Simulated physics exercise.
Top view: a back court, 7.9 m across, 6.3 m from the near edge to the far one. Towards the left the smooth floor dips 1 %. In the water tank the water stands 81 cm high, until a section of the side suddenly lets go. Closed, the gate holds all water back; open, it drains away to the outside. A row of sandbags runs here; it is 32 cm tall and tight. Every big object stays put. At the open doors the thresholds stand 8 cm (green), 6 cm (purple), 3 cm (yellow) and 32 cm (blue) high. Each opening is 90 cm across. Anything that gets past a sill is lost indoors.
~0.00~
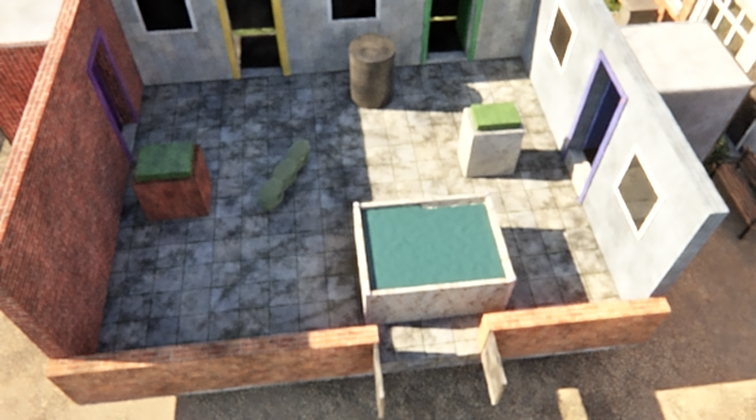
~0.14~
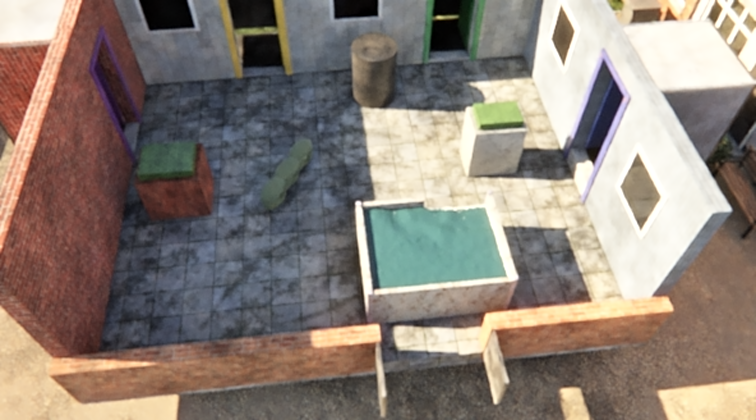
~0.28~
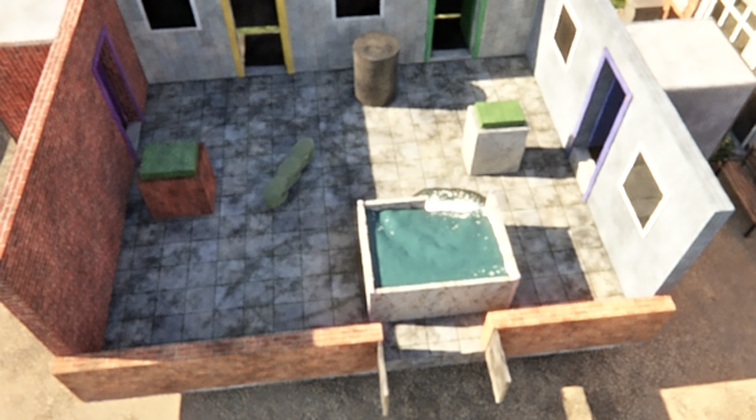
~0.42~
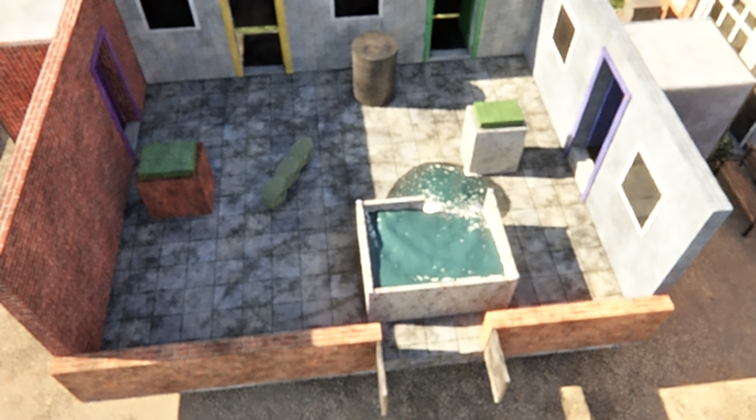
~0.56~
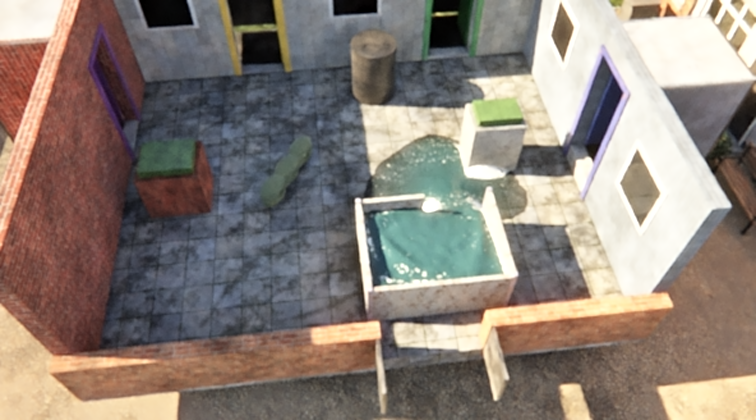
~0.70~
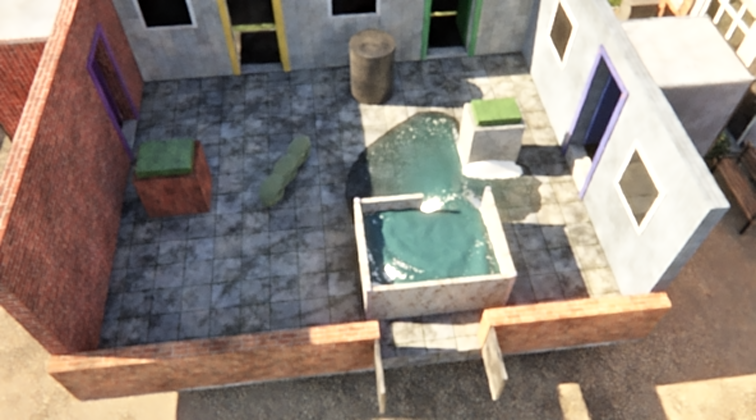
Teal water fills a pale rectangular tank in a walled, tiled courtyard seen from high above. A red brick block and a white block, both topped with green, stand left and right, with a dark round barrel at the back and a lumpy green shape between. The water stirs, pours through the tank's far side, and spreads over the tiles around the white block, foaming and glinting.
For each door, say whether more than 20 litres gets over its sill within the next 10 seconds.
The green door breaches the limit; the purple door breaches the limit; the yellow door breaches the limit; the blue door never breaches the limit.
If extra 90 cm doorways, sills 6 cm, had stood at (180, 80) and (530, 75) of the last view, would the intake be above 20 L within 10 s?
Order as listed: Surpassed and surpassed.
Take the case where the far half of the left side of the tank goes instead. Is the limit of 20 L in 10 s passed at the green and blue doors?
For green, too little; for blue, too little.
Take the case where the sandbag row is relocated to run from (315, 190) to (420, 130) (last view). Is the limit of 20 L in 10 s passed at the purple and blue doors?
Against the limit, the purple door stays within it and the blue door stays within it.
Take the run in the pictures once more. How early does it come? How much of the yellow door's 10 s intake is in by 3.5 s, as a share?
45 per cent, roughly.
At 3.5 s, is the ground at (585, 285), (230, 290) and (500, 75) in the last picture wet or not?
First spot submerged, second not yet wet, third submerged.
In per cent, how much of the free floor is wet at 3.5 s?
Roughly 50 % of the floor is wet.
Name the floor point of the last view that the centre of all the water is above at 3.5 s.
Centre: Approx. (422, 175) px.
After 1.4 s water covers 25 % of the floor and is deepest (38 cm) near (485, 180); green door 11 cm at the sill, 4 L in, purple door not reached, yellow door not reached, blue door 25 cm at the sill, 0 L in.
After 2.2 s water covers 35 % of the floor and is deepest (37 cm) near (408, 66); green door 20 cm at the sill, 45 L in, purple door not reached, yellow door 5 cm at the sill, 0 L in, blue door 22 cm at the sill, 0 L in.
After 3.5 s water covers 50 % of the floor and is deepest (23 cm) near (509, 58); green door 15 cm at the sill, 91 L in, purple door not reached, yellow door 9 cm at the sill, 27 L in, blue door 14 cm at the sill, 0 L in.
After 6.0 s water covers 65 % of the floor and is deepest (18 cm) near (398, 103); green door 8 cm at the sill, 129 L in, purple door 10 cm at the sill, 10 L in, yellow door 4 cm at the sill, 53 L in, blue door 8 cm at the sill, 0 L in.
After 10.0 s water covers 85 % of the floor and is deepest (14 cm) near (141, 105); green door 6 cm at the sill, 130 L in, purple door 11 cm at the sill, 45 L in, yellow door 4 cm at the sill, 58 L in, blue door 5 cm at the sill, 0 L in.
